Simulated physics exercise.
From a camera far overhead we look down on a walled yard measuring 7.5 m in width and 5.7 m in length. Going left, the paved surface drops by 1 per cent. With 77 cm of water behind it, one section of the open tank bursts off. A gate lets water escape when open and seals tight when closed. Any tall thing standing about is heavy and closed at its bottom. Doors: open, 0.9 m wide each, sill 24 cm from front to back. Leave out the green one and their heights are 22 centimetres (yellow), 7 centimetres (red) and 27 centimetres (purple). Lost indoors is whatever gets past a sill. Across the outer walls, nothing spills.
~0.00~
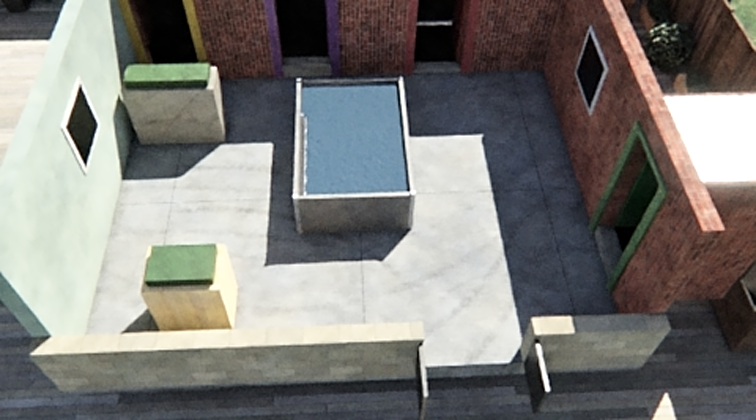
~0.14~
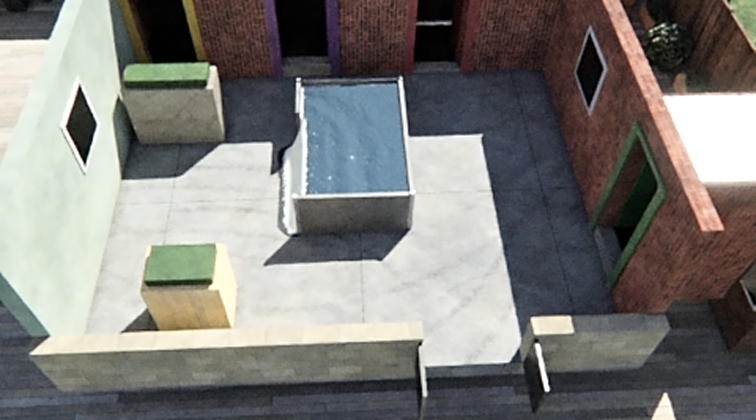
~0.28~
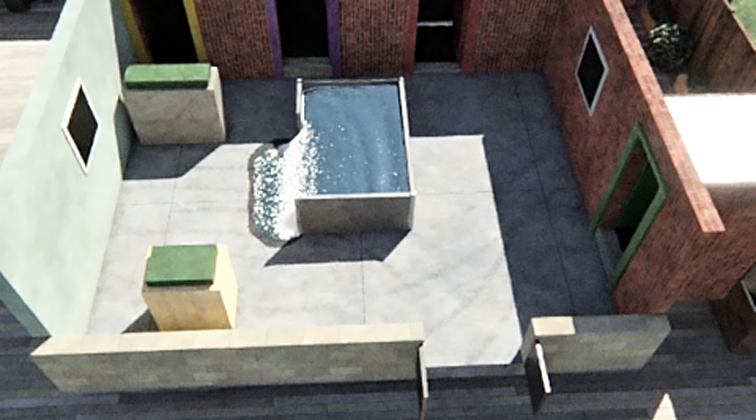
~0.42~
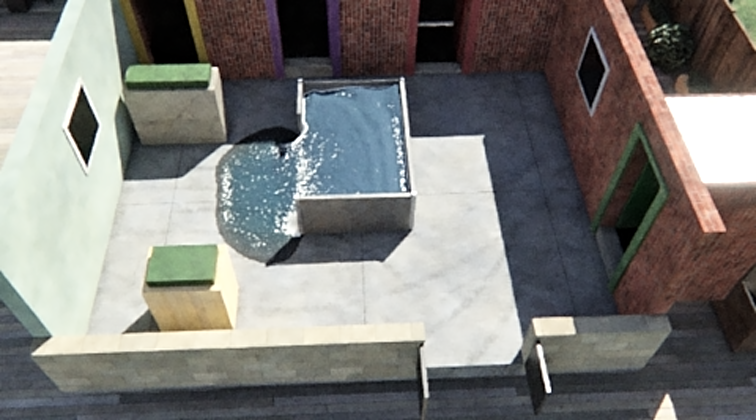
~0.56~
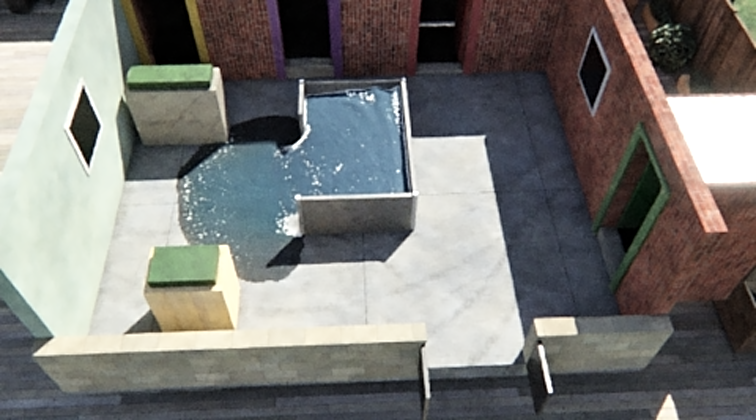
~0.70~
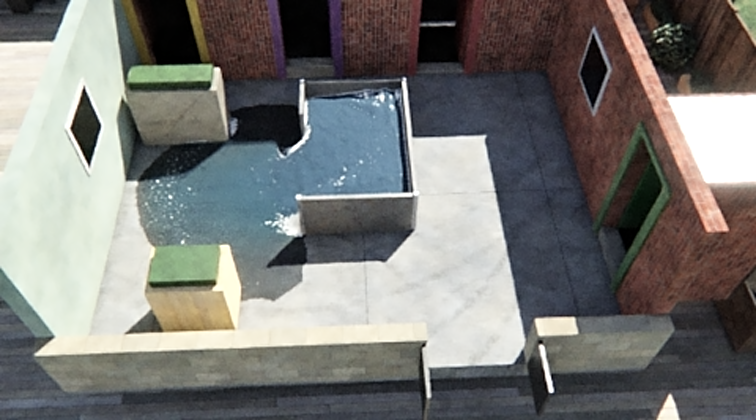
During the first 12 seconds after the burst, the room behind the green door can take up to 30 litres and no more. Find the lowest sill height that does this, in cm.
The lowest height is about 7 cm.
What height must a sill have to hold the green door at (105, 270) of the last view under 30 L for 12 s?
Something near 29 cm.
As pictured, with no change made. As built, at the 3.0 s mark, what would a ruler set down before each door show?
Depth (cm): Yellow 14 / red 0 / purple 3 / green 0.
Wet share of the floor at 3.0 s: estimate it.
About 40 per cent.
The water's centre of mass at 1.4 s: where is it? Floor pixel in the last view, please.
My guess is close to (281, 184).
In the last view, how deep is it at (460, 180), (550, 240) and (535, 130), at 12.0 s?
Going through the spots in order gives 8, 5 and 8 centimetres.
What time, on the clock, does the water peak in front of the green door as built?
Peak time: About 5.0 s.
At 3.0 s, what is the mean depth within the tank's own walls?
Around 21 centimetres.
After 1.4 s water covers 25 % of the floor, deepest (49 cm) near (144, 150); it has not reached the green door.
After 3.0 s water covers 40 % of the floor, deepest (42 cm) near (85, 354); it has not reached the green door.
After 12.0 s water covers 100 % of the floor, deepest (12 cm) near (438, 140); 5 cm at the green door, 0 litres in over its 23 cm sill.
At the green door as built, the water arrived by 4.9 s and peaked near 13 cm at 5.2 s.
With a sill of 6.5 cm, 42 litres would have come in within the 12 s; with 8.5 cm, 13 litres. So under 30 litres takes about 7 cm.
